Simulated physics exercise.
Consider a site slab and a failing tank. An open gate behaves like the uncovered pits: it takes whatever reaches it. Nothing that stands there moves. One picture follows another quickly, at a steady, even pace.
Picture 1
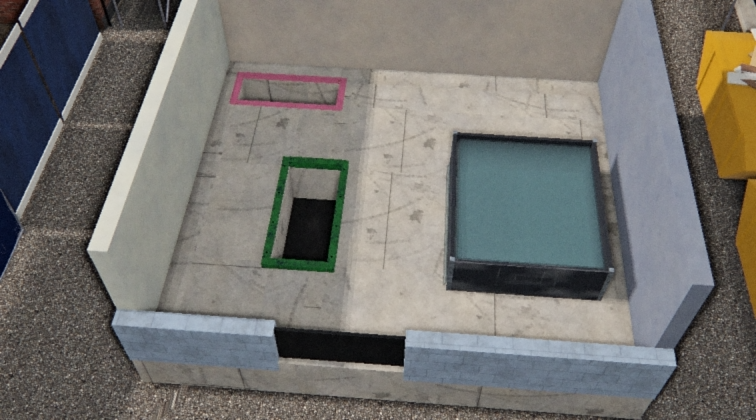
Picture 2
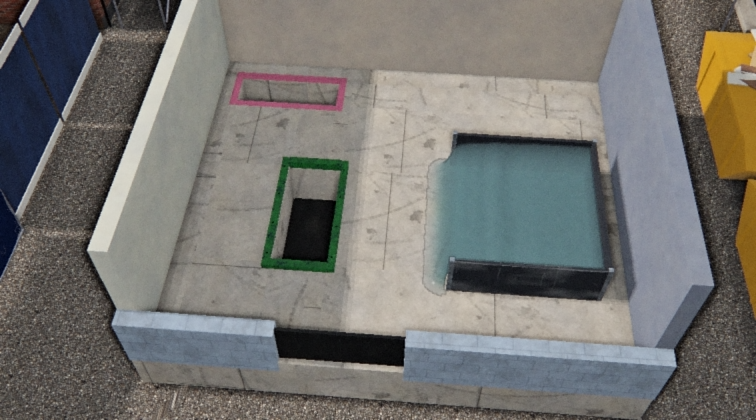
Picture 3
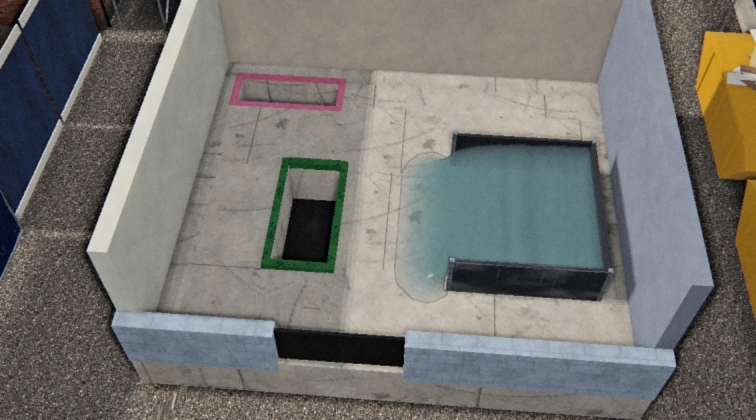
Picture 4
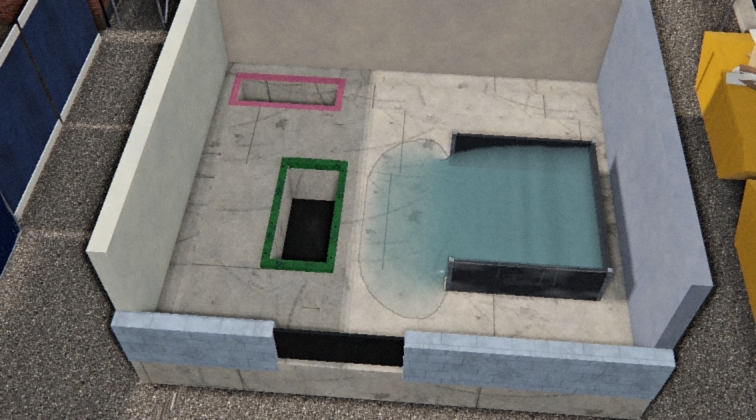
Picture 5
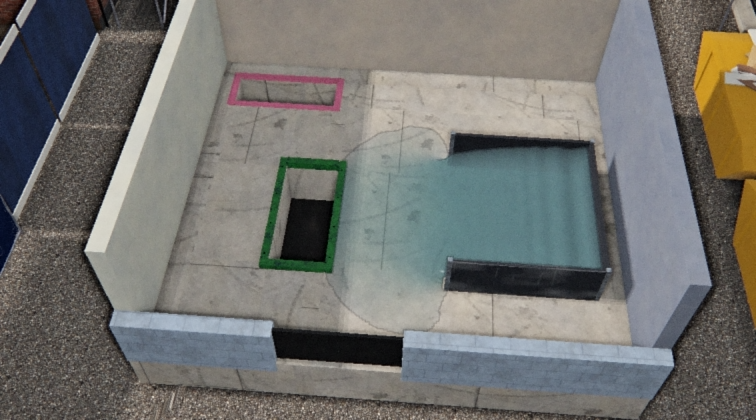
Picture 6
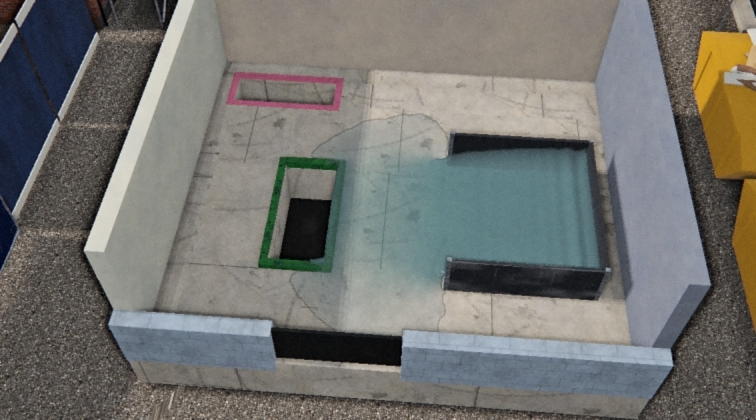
The video shows a walled concrete slab where still water in a dark-sided tank begins pouring out through its open left side, spreading leftward in a widening sheet across the floor and reaching the edge of the green-rimmed pit.
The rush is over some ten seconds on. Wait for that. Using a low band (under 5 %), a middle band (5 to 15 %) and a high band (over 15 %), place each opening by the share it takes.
The gate is in the low band; the green pit is in the high band; the pink pit is in the high band.
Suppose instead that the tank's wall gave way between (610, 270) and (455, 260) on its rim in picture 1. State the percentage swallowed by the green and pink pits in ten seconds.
Out of every hundred parts, green takes 4 and pink takes 20.
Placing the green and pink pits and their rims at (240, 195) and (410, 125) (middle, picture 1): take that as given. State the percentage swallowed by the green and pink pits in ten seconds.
The green pit takes 30 per cent, and the pink pit takes 15 per cent.
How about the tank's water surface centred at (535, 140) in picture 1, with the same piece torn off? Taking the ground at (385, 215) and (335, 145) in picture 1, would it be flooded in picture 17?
One after the other, they come out submerged and submerged.
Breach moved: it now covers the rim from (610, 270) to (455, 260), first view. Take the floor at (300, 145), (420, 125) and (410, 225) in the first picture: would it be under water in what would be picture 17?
First spot spared, second spot spared, third spot spared.
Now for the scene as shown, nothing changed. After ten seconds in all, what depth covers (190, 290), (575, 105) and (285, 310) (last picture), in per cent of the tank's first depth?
8, 6 and 6 per cent, roughly.
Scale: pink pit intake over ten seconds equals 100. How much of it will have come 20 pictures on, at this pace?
Close to 25 percent.
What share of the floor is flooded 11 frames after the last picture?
I reckon 50 per cent or so.
A moment on, water covers 40 % of the floor; the gate 0 %, the green pit 12 %, the pink pit 0 %.
Next, water covers 50 % of the floor; the gate 0 %, the green pit 24 %, the pink pit 3 %.
Then, water covers 60 % of the floor; the gate 0 %, the green pit 32 %, the pink pit 8 %.
Later, water covers 75 % of the floor; the gate 0 %, the green pit 33 %, the pink pit 18 %.
In the end, water covers 90 % of the floor; the gate 0 %, the green pit 33 %, the pink pit 30 %.
